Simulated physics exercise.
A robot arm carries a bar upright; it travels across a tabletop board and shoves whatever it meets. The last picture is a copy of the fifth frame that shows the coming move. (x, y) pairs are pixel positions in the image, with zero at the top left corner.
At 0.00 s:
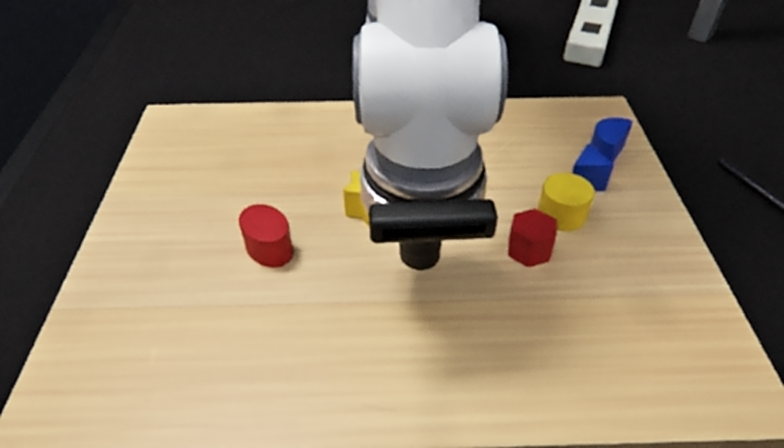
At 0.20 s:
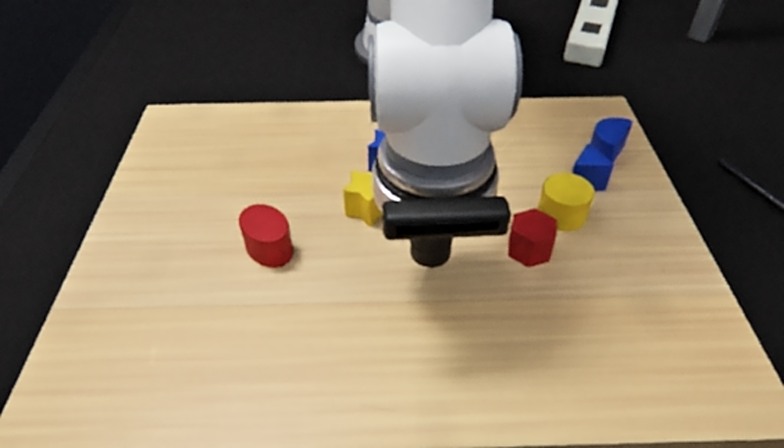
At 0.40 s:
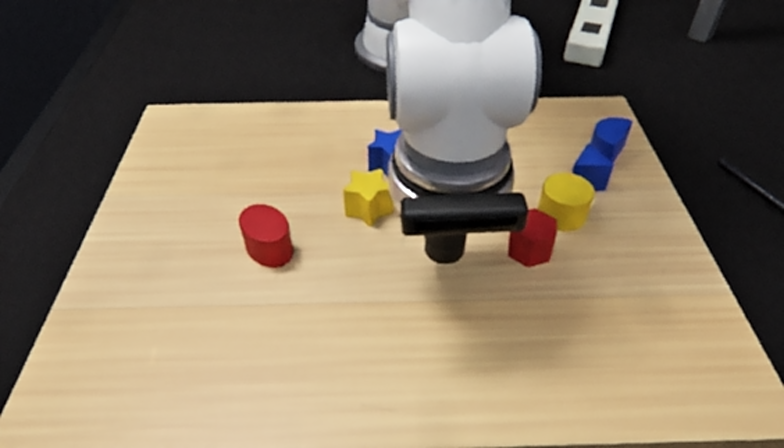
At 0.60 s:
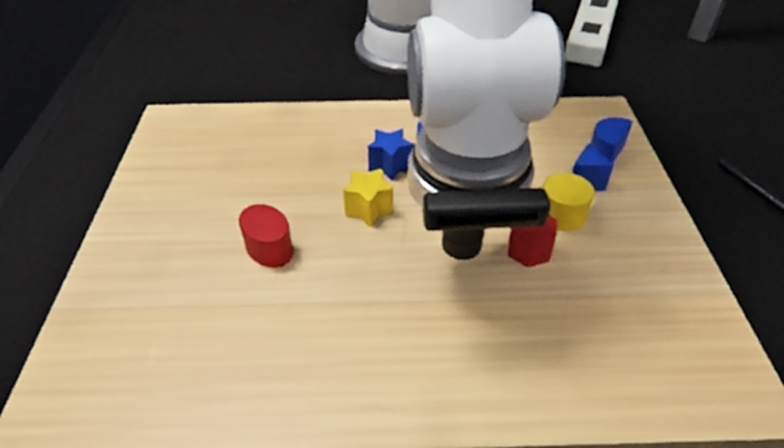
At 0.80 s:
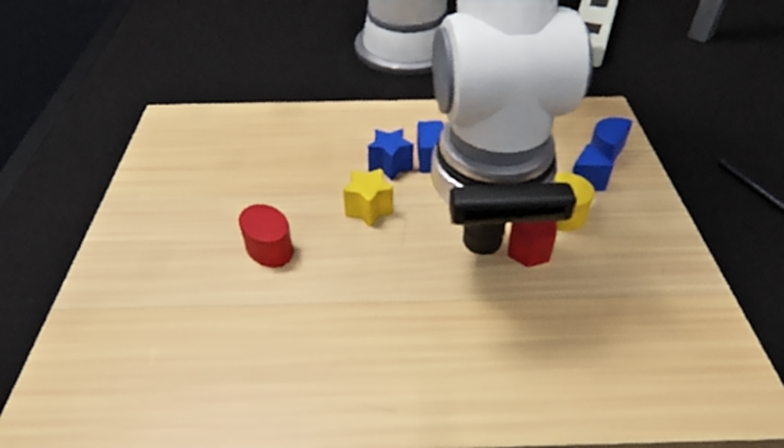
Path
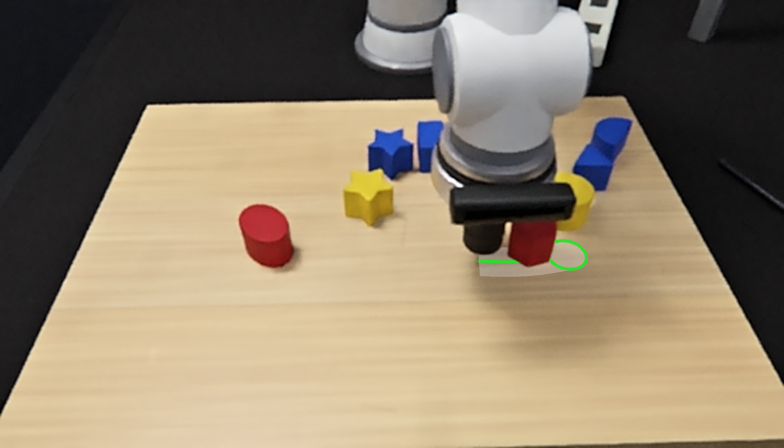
A white robot arm with a black bar at its end moves steadily right across a wooden board, passing in front of a yellow round block near a red six-sided block, while the scattered colored blocks stay still.
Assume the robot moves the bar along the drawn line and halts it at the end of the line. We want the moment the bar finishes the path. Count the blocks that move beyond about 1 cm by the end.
I expect two blocks to move.
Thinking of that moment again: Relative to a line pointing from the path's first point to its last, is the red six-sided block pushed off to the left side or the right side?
It is displaced to the left.
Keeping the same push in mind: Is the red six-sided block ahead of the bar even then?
Short answer: Yes.
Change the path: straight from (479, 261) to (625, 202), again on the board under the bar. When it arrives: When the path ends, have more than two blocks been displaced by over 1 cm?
I expect so.
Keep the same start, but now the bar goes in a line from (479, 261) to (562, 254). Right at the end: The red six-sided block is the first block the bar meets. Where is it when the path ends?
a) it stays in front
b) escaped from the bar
Correct choice: A.
Drawn move, from (479, 261) by way of (509, 262) and (539, 260) to (567, 255).
On the path given first. Halfway along, bar at (530, 242); red six-sided block at (563, 217), turned 25° anticlockwise.
At the end, bar at (573, 235); red six-sided block at (595, 207), turned 55° anticlockwise; yellow round block at (575, 177).
